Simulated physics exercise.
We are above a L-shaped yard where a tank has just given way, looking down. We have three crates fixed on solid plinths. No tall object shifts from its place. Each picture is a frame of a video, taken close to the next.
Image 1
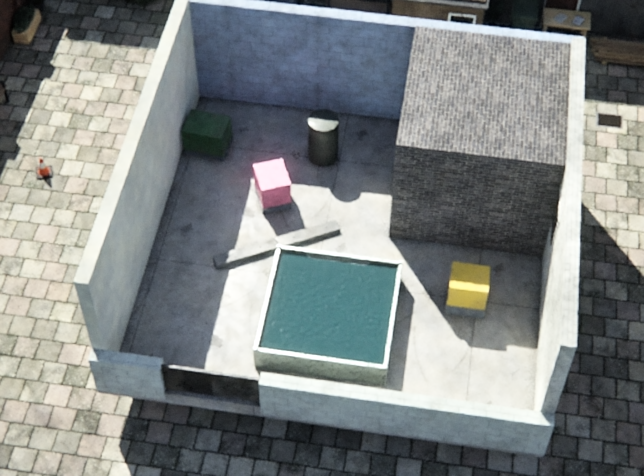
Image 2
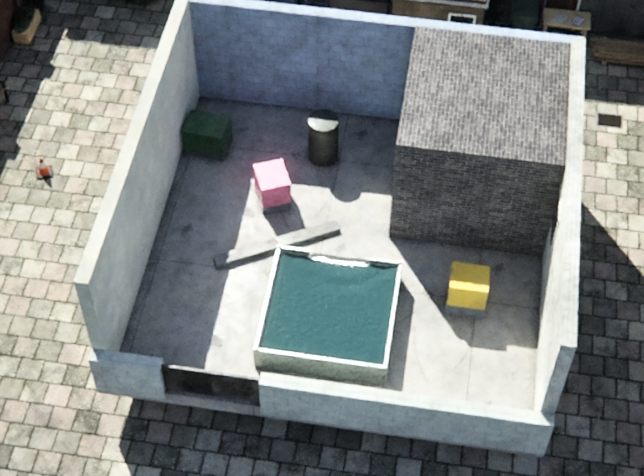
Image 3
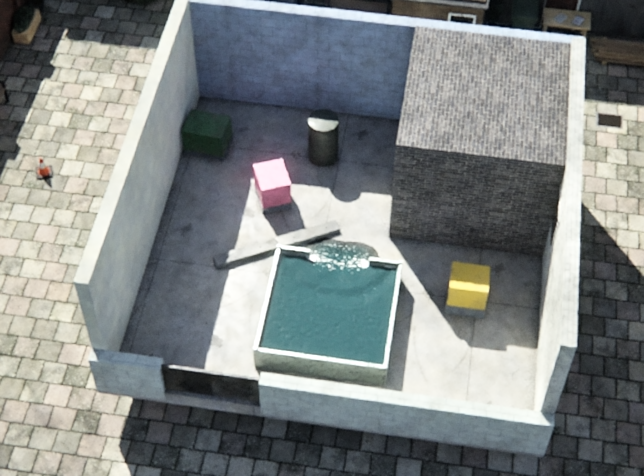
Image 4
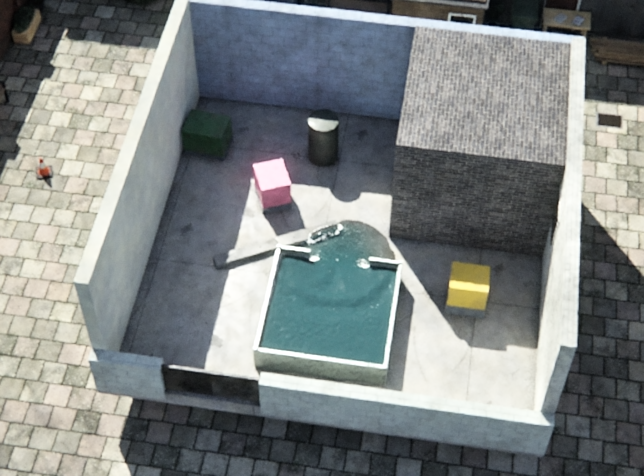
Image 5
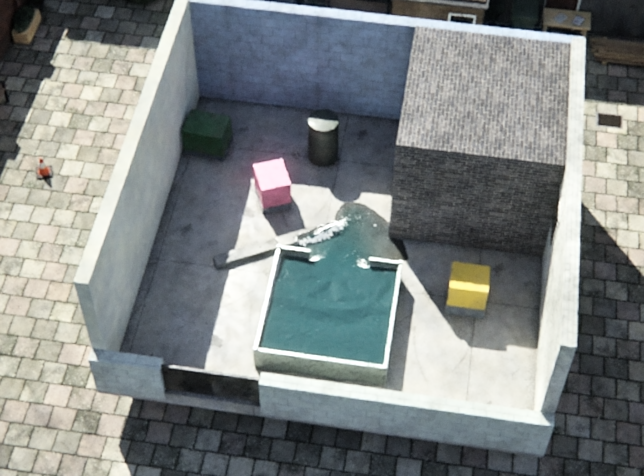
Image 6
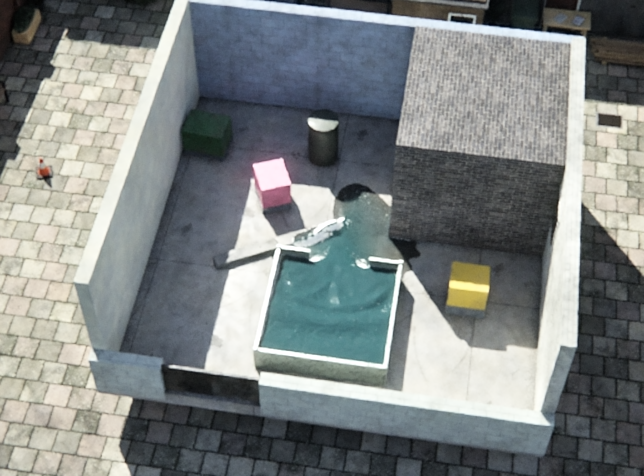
In a walled yard seen from above, a square tank of blue-green water sat still, then its far side gave way and water poured out through the gap, spreading across the pale floor beyond.
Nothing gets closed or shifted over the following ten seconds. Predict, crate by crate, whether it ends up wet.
The green crate ends up wet; the pink crate ends up dry; the yellow crate ends up dry.
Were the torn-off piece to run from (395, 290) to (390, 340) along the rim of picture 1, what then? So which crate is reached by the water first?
Answer: The crate marked yellow.
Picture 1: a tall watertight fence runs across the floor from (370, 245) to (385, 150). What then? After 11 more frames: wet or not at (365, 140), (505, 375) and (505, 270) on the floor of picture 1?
As listed: Wet, clear, flooded.
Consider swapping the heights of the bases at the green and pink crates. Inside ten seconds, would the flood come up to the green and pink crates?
In that case the green crate is swamped, and the pink crate is swamped.
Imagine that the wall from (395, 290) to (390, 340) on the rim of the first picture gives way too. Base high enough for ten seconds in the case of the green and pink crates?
Note: Green crate is left dry; pink crate is left dry.
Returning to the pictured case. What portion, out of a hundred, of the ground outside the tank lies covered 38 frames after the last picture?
Around 60 percent.
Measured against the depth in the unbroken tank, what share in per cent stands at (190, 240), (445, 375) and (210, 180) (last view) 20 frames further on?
First spot roughly 4 %, second 0 %, third 0 %.
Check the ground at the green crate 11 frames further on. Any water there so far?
Then: Green crate not yet.
A moment on, water covers 20 % of the floor; the green crate not reached, the pink crate water round its plinth, the yellow crate not reached.
Next, water covers 30 % of the floor; the green crate not reached, the pink crate water round its plinth, the yellow crate not reached.
Then, water covers 45 % of the floor; the green crate water round its plinth, the pink crate water round its plinth, the yellow crate water round its plinth.
Later, water covers 60 % of the floor; the green crate water round its plinth, the pink crate water round its plinth, the yellow crate water round its plinth.
In the end, water covers 80 % of the floor; the green crate was topped, the pink crate stayed above the water, the yellow crate stayed above the water.
